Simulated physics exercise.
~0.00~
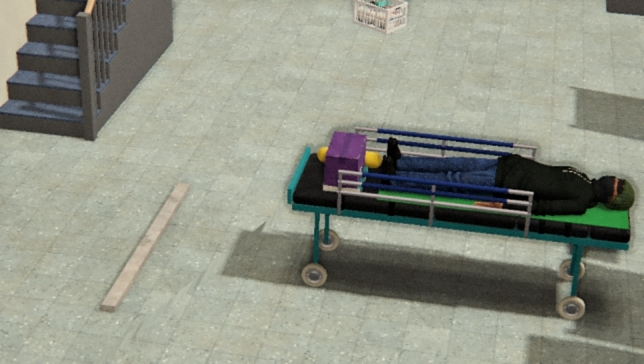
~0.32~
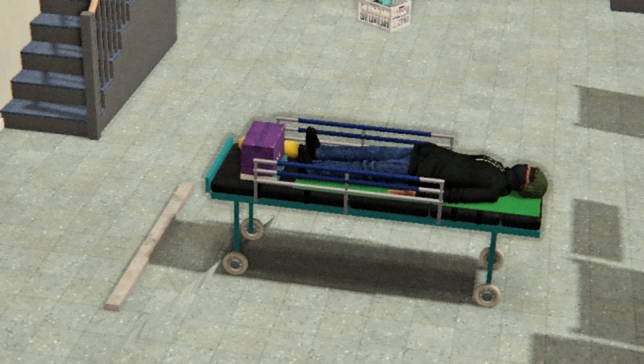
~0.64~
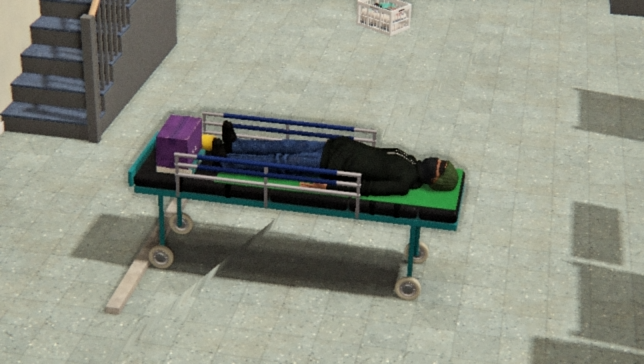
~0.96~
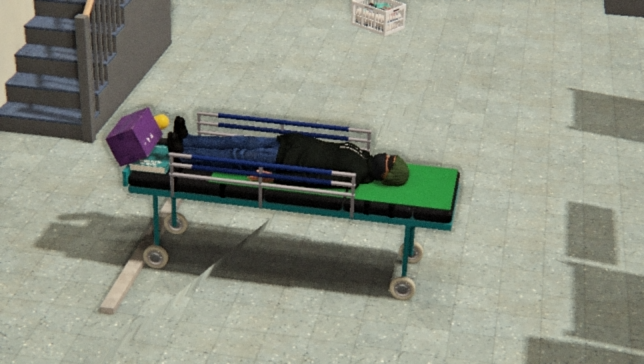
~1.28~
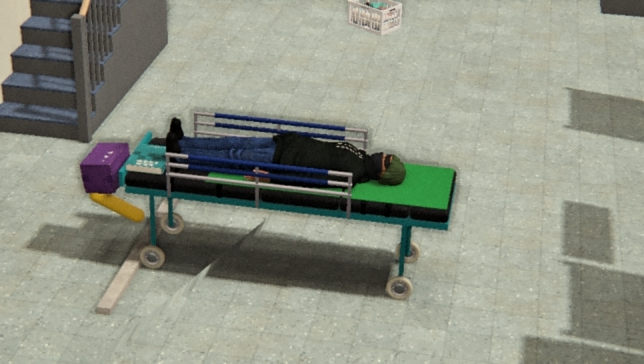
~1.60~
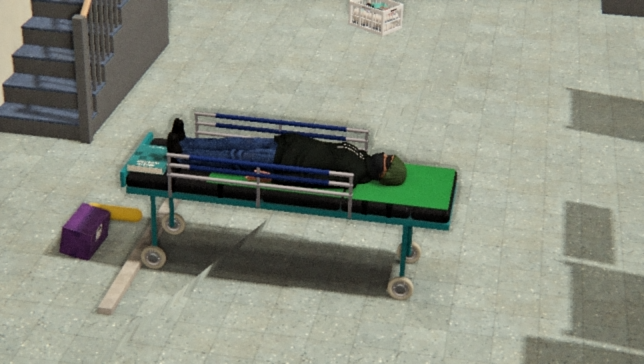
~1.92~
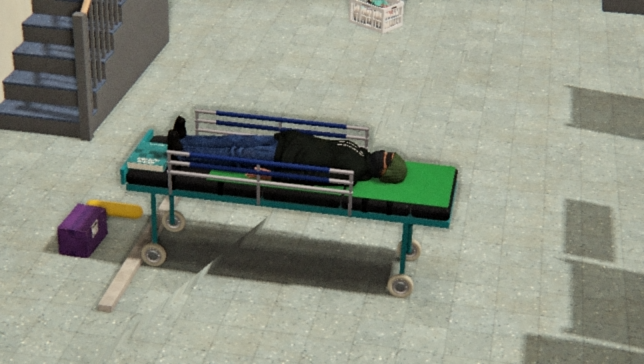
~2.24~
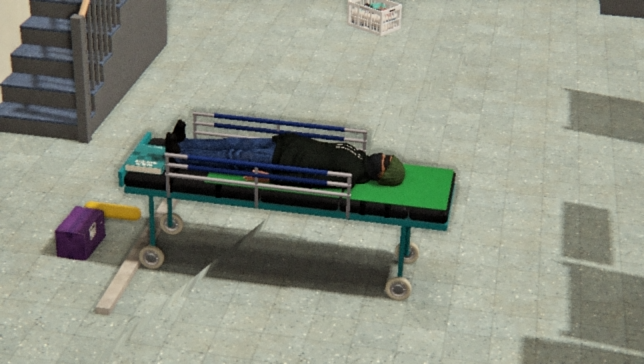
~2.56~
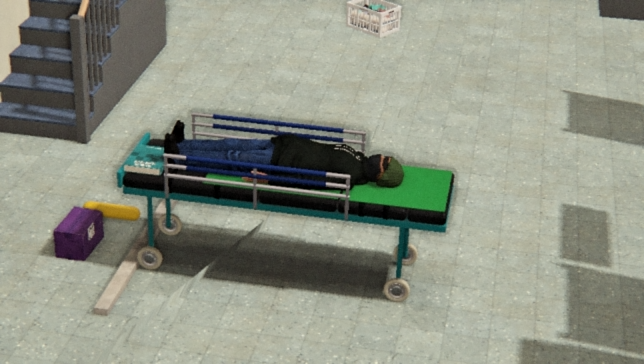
A pale tiled floor is seen from above at an angle, with dark stairs at upper left, a white crate at the top and a thin strip lying across the floor at left. A person in a dark top and jeans lies limp on a green and black trolley, feet leading, with a purple holdall, a yellow bottle and a teal folder at the foot end. The trolley rolls left and halts at the strip. The person slides toward the foot end as the holdall and bottle tip over the edge. Both end on the floor, while the person and folder stay aboard.
